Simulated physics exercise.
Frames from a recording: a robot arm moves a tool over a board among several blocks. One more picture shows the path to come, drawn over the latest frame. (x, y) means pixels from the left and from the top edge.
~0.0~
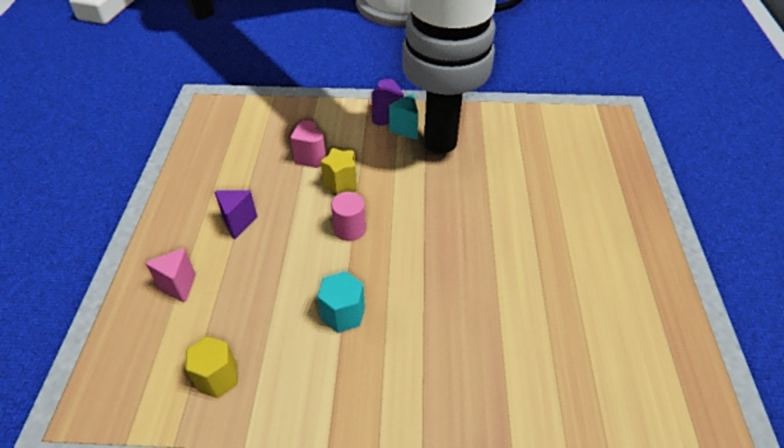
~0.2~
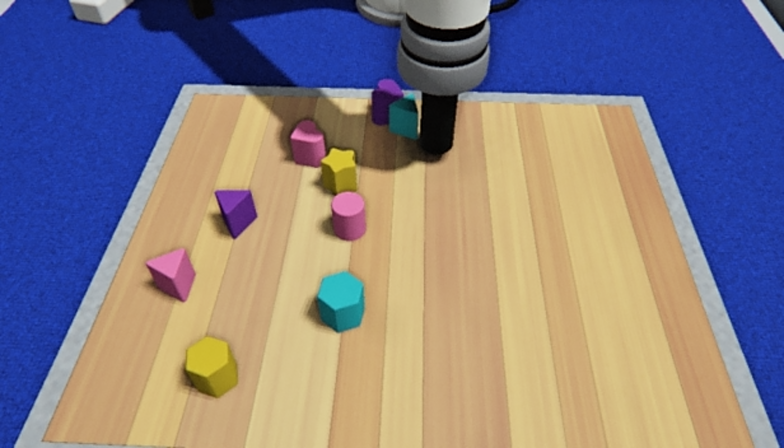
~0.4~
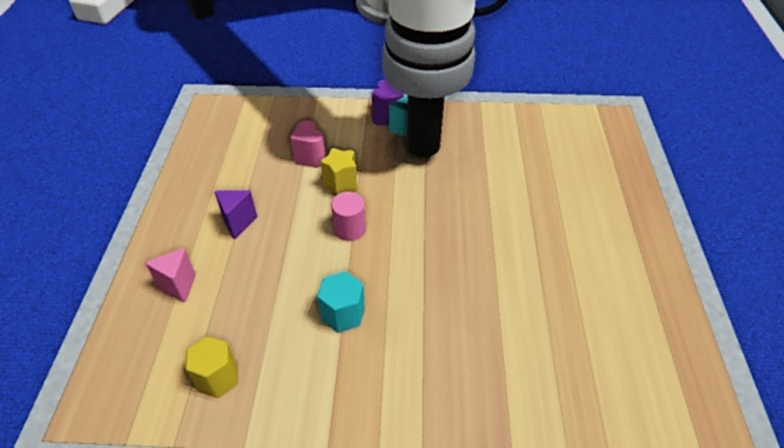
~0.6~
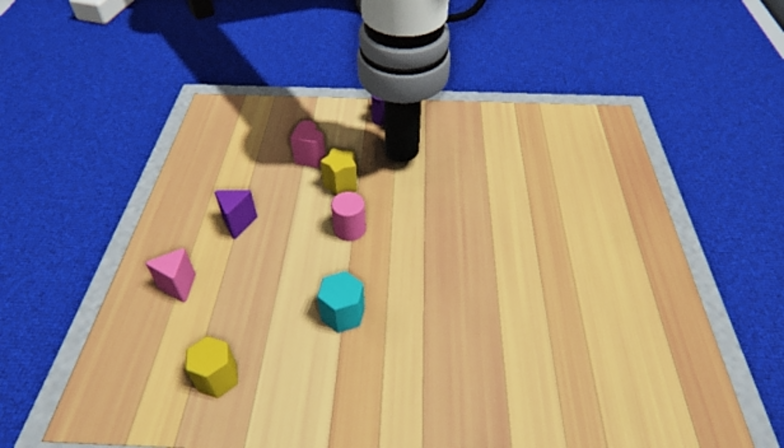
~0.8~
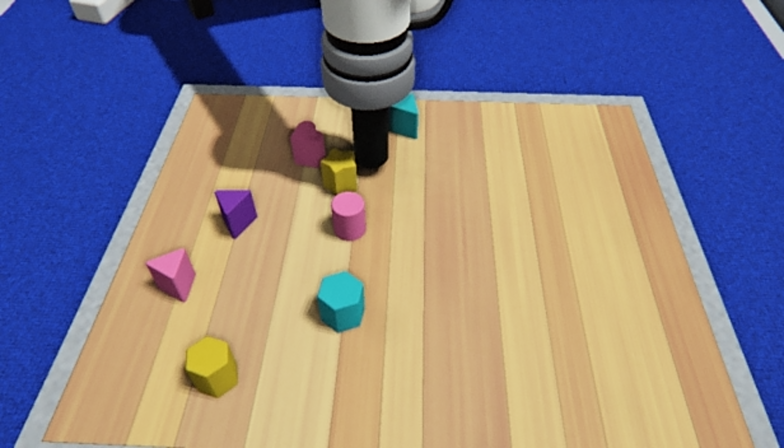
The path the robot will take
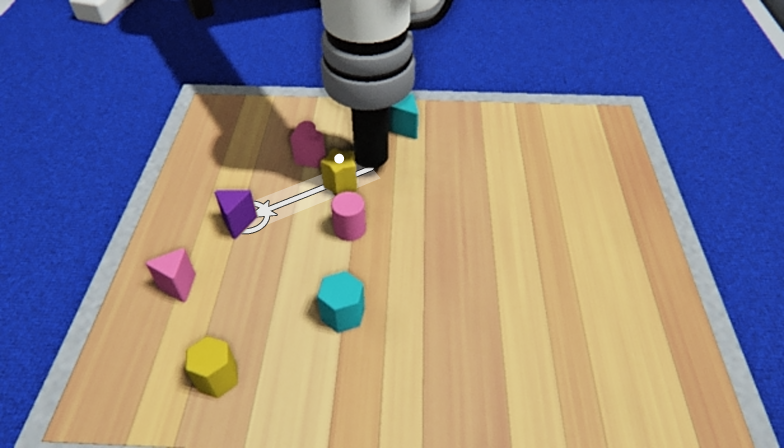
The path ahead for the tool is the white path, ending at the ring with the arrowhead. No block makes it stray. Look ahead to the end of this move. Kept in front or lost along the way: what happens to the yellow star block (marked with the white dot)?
Prediction: Slipped aside.
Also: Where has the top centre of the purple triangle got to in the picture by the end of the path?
The point I'd pick in the picture is (204, 209).
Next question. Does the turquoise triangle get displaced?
That would be a no.
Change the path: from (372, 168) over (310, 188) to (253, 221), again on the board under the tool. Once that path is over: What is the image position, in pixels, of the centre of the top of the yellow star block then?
By then it is at (291, 198).
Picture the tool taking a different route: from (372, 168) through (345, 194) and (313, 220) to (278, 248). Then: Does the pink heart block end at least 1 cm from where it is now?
My answer is no.
Drawn move, from (372, 168) to (249, 217); the dot is on the yellow star block.
The first path, step by step. One third of the way, tool (332, 173); yellow star block (309, 176), turned 50° anticlockwise.
Two thirds of the way, tool (290, 189); yellow star block (281, 198), turned 80° anticlockwise.
At the end, tool (245, 206); purple triangle (204, 209); pink heart block still; yellow star block (274, 205), turned 120° anticlockwise; turquoise triangle still.
